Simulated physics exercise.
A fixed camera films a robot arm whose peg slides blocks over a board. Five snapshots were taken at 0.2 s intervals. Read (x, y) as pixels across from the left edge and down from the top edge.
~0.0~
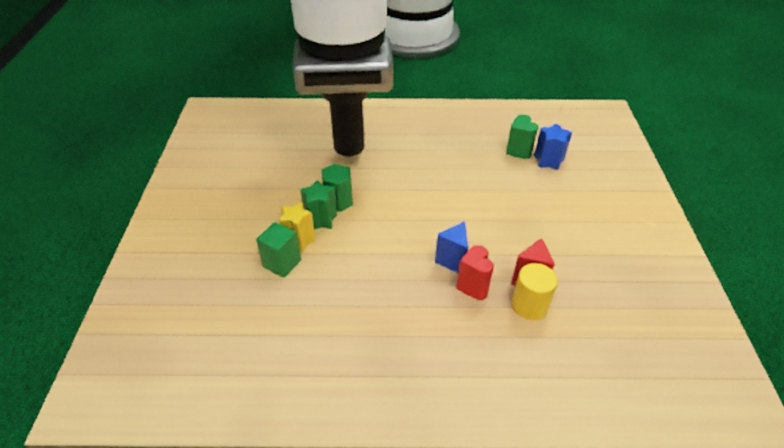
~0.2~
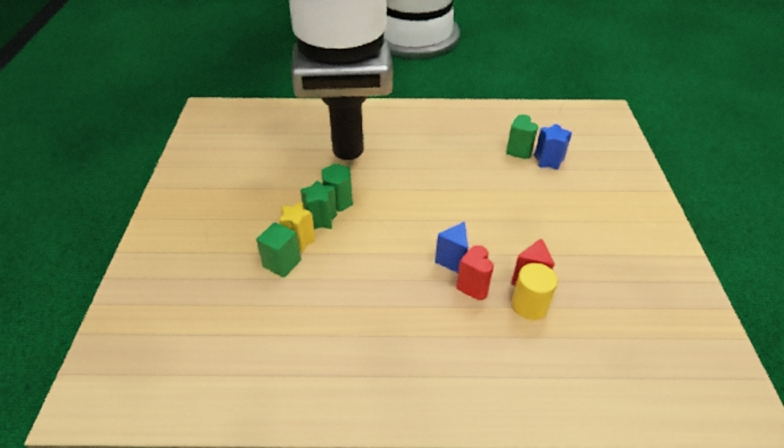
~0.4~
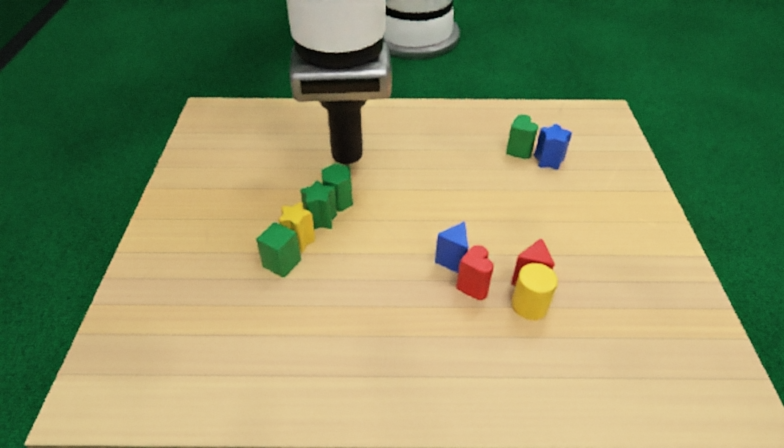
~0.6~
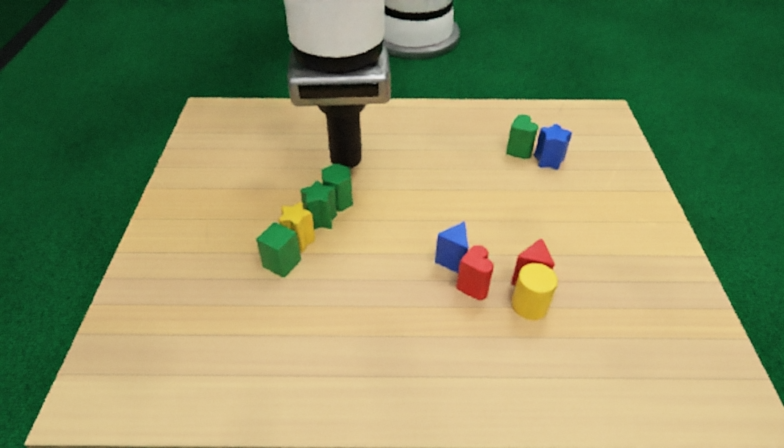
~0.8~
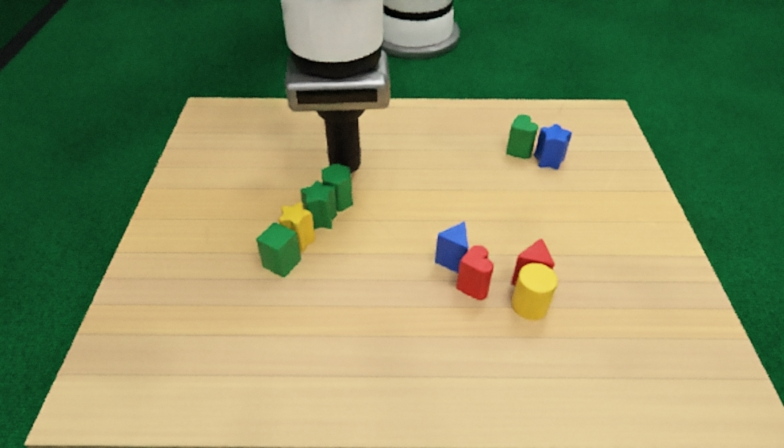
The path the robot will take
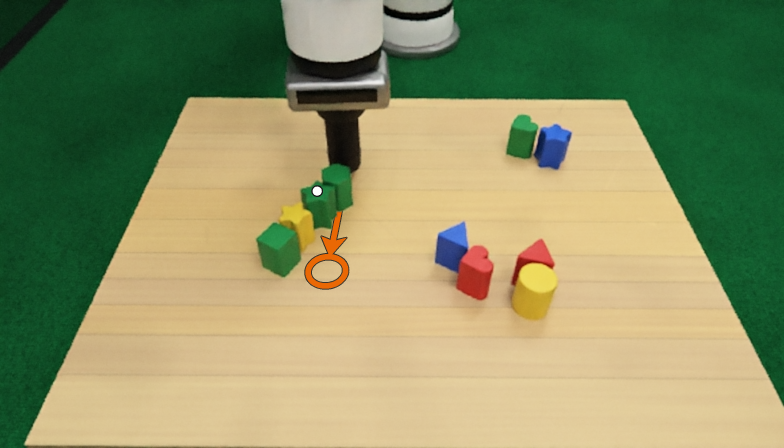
On a wooden board with small colored blocks scattered in groups, a robot arm's black peg crept slightly toward the viewer, nearing a line of green and yellow blocks, while every block stayed still.
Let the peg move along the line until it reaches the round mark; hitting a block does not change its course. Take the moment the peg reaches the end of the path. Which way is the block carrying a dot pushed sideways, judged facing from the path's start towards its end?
It will end up to the right.
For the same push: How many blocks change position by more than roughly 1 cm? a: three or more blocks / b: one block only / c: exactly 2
Correct choice: A.
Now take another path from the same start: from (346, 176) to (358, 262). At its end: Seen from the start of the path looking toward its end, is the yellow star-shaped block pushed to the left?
That would be a no.
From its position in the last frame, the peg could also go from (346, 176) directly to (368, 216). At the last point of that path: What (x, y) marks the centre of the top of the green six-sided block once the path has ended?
For the centre of its top, I'd go with (340, 204).
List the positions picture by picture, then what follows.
Peg's lower end at (349, 148); green square piece at (276, 235); yellow star-shaped block at (294, 212); green star-shaped block at (317, 191); green six-sided block at (336, 173), in the first picture.
Peg at (348, 151); blocks still, in the second picture.
Peg at (347, 155); blocks still, in the third picture.
Peg at (346, 160); blocks still, in the fourth picture.
Peg at (345, 165); green square piece at (276, 235); yellow star-shaped block at (294, 212); green star-shaped block at (317, 191); green six-sided block at (336, 173), in the fifth picture.
Drawn move, from (346, 176) directly to (327, 271); the dot is on the green star-shaped block.
On the path given first. One third of the way, peg at (339, 193); green square piece at (269, 240), turned 15° anticlockwise; yellow star-shaped block at (281, 219); green star-shaped block at (308, 208), turned 30° clockwise; green six-sided block at (335, 198), turned 15° anticlockwise.
Two thirds of the way, peg at (333, 225); green square piece at (266, 242), turned 20° anticlockwise; yellow star-shaped block at (273, 220); green star-shaped block at (303, 220), turned 100° clockwise; green six-sided block at (338, 232), turned 45° anticlockwise.
At the end, peg at (325, 260); green square piece at (262, 244), turned 25° anticlockwise; yellow star-shaped block at (268, 220); green star-shaped block at (293, 230), turned 150° clockwise; green six-sided block at (340, 267), turned 65° anticlockwise.
